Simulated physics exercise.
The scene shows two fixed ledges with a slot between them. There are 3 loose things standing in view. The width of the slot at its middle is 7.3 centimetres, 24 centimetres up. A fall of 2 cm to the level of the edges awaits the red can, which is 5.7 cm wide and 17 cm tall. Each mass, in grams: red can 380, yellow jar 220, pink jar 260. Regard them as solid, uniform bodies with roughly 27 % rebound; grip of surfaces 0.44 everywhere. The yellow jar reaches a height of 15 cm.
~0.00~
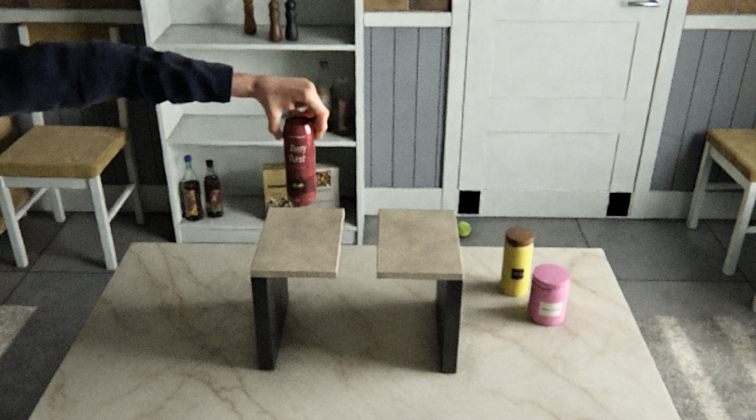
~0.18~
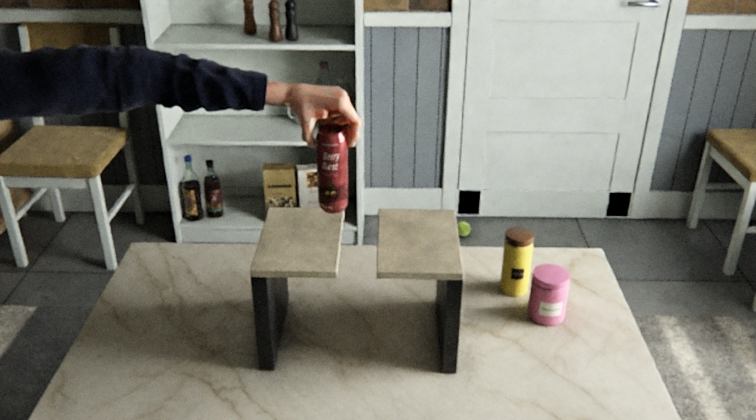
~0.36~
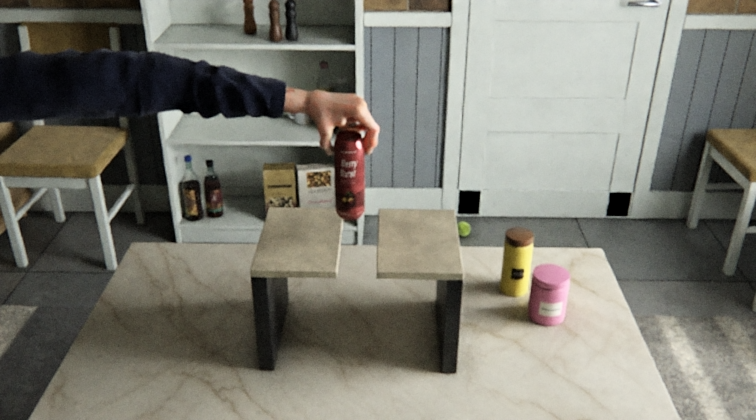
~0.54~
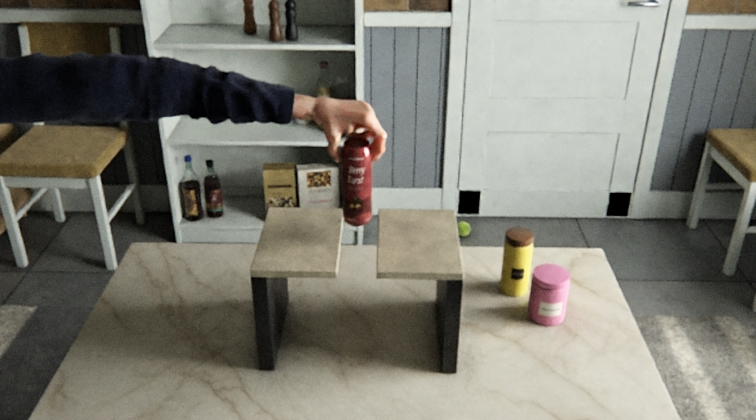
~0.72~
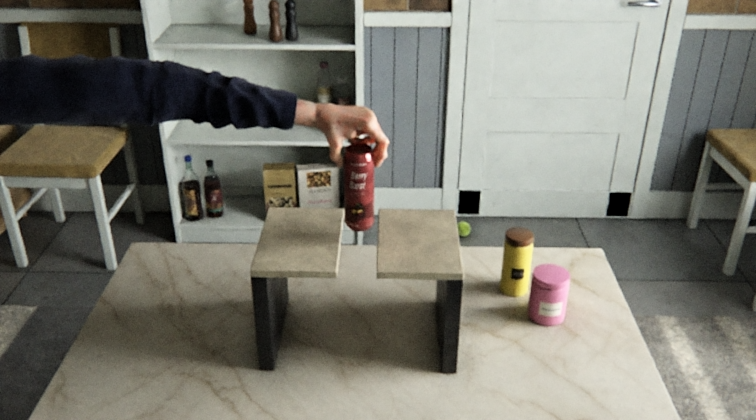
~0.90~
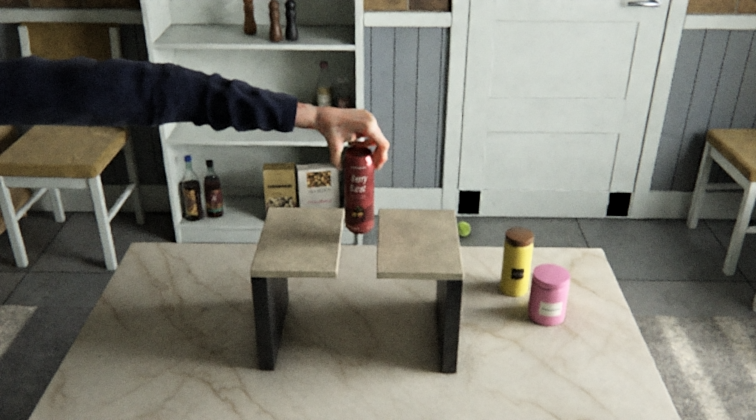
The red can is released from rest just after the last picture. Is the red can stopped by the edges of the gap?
No, it slips down.
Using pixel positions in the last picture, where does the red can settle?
In the last view its middle sits roughly at (360, 303).
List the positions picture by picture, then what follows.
In the first picture, 13 cm from its drop point; red can (300, 162); yellow jar (517, 262).
In the second picture, 7 cm from its drop point; red can (332, 170); yellow jar (517, 262).
In the third picture, 4 cm from its drop point; red can (350, 177); yellow jar (517, 262).
In the fourth picture, 2 cm from its drop point; red can (357, 183); yellow jar (517, 262).
In the fifth picture, 1 cm from its drop point; red can (359, 188); yellow jar (517, 262).
The sixth picture shows poised above the slot; red can (359, 192); yellow jar (517, 262).
By 1.10 s, red can 5 cm from its spot near (360, 214).
By 1.20 s, red can 20 cm from its spot near (360, 277).
By 1.30 s, red can 25 cm from its spot near (360, 298).
When it is over (1.9 s), not toppled but over 4 cm from the start, red can; the other 2 within 4 cm of the start. End places, in pixels of the last picture, red can near (360, 303). The can reaches the table.
